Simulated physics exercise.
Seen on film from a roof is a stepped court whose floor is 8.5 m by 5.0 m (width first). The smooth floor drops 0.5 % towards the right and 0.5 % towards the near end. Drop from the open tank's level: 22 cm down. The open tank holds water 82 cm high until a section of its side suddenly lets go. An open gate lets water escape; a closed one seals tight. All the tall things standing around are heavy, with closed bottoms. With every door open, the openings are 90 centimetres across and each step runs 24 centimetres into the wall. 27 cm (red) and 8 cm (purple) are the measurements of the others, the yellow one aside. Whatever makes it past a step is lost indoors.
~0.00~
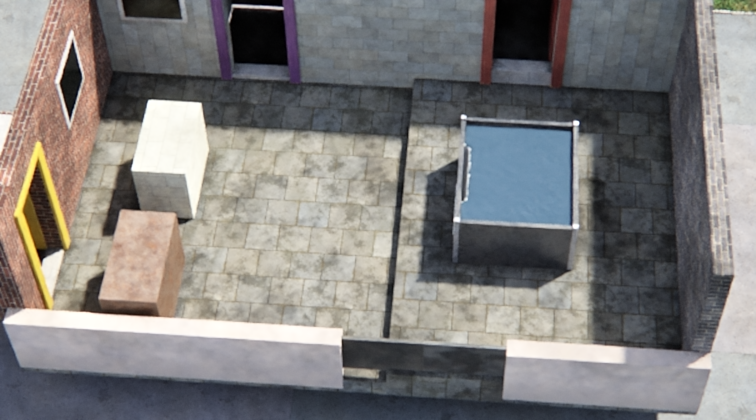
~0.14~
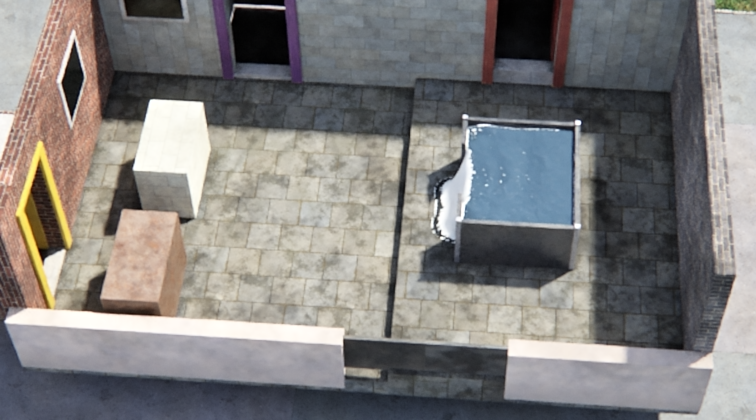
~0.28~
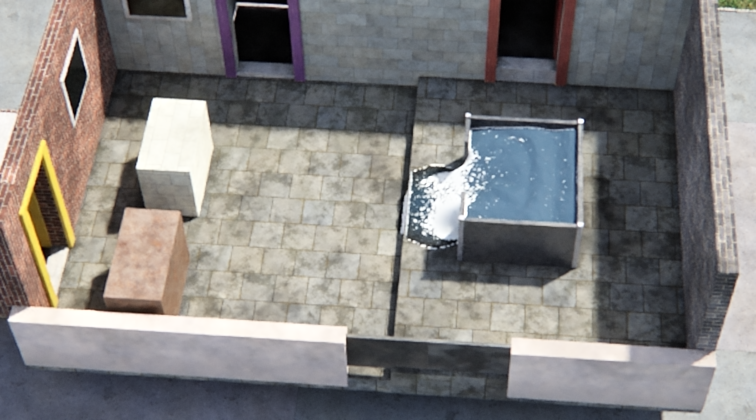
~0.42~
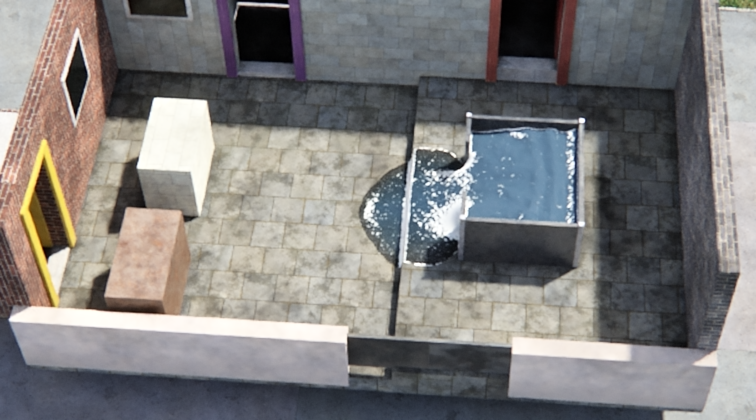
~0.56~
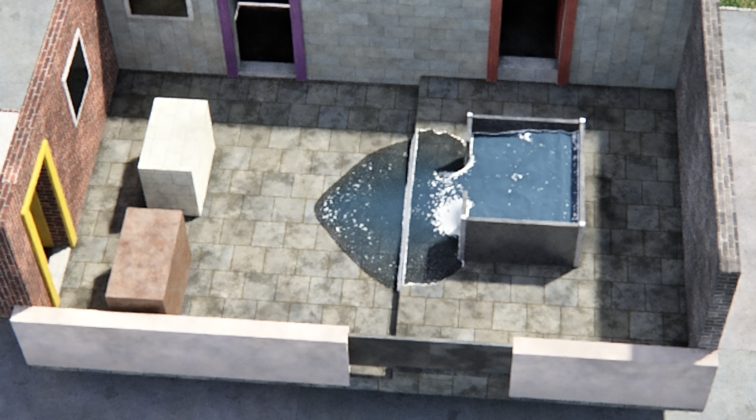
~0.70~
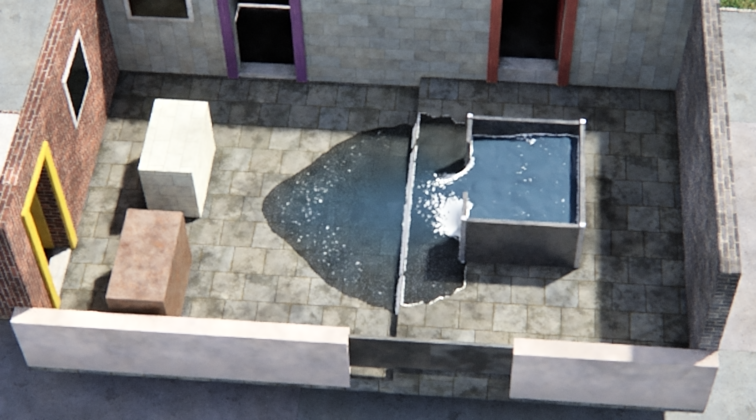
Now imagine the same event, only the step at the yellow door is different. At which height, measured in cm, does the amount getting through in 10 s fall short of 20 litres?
From about 14.5 cm upwards.
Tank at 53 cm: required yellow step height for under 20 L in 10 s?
You'd need a step of close to 6.0 cm.
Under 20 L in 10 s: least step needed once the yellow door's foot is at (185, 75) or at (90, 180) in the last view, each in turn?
You'd want about 12.0 cm there first, then about 10.5 cm.
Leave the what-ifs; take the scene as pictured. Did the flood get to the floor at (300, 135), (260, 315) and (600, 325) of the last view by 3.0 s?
Taking the spots one by one: Swamped, swamped, untouched.
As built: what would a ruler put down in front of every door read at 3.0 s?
The yellow door has 9 cm, the red door 0 cm and the purple door 8 cm.
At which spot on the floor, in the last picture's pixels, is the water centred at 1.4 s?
Centre of mass: About (433, 207) px.
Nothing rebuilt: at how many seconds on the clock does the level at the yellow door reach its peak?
At about 7.0 s.
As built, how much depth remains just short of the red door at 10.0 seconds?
It works out to about 0.0 centimetres deep.
After 1.4 s water covers 40 % of the floor, deepest (40 cm) near (461, 208); it has not reached the yellow door.
After 3.0 s water covers 55 % of the floor, deepest (27 cm) near (117, 85); 9 cm at the yellow door, 26 litres in over its 5 cm step.
After 10.0 s water covers 60 % of the floor, deepest (13 cm) near (396, 234); 8 cm at the yellow door, 157 litres in over its 5 cm step.
At the yellow door as built, the water arrived by 1.9 s and peaked near 15 cm at 7.0 s.
Run again over the same 10 s with other heights there, 44 litres in over 12 cm, 9 litres over 16.5 cm. The limit of 20 litres is kept from about 14.5 cm up.
